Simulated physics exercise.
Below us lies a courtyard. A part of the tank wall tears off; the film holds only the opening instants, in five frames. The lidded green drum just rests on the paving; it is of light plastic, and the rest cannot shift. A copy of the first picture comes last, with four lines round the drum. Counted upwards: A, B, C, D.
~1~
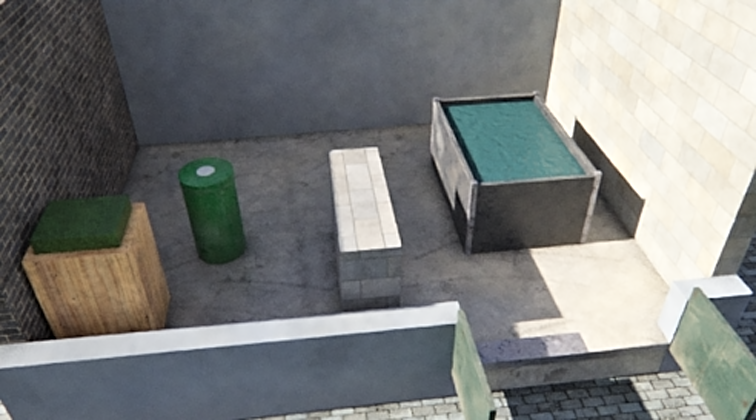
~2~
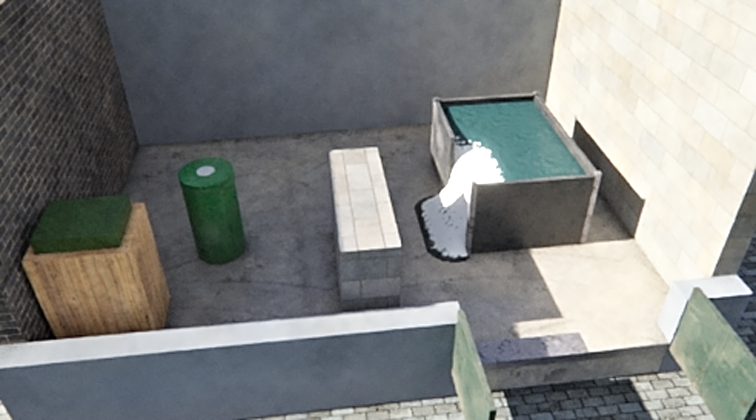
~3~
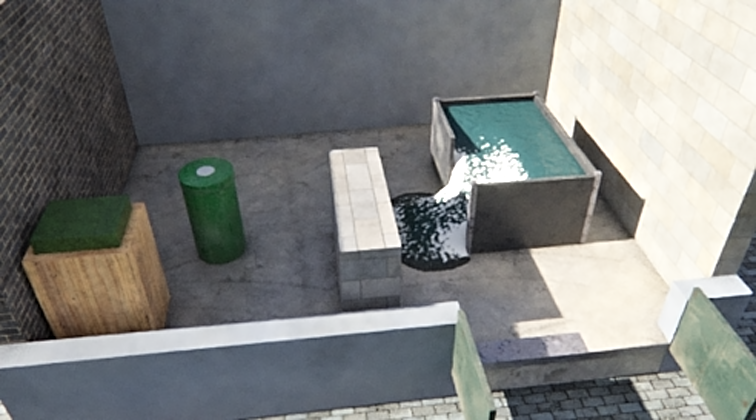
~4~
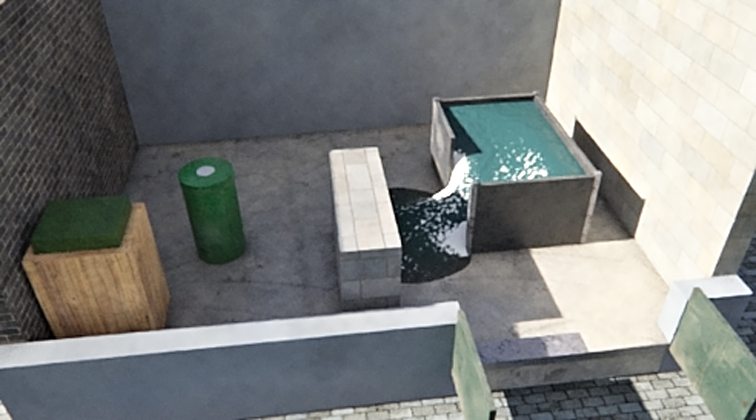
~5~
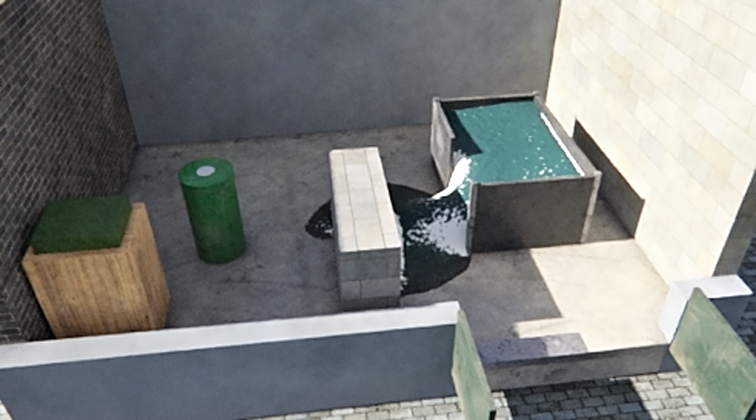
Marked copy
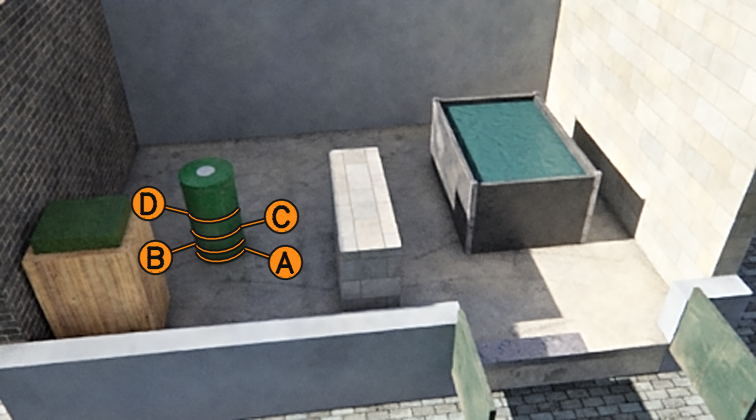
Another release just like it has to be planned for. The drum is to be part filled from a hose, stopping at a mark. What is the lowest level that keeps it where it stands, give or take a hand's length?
Choose B.
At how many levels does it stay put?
Three of the four.
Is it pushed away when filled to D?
No.
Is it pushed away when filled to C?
No, that is safe.
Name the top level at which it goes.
A it is.
In orange, A at (219, 261); B at (218, 252); C at (215, 238); D at (211, 221); from the bottom up A, B, C, D.
Choosing A, it is pushed about 3 times its own width away.
Choosing B, it does not move.
Choosing C, it does not move.
Choosing D, it does not move.
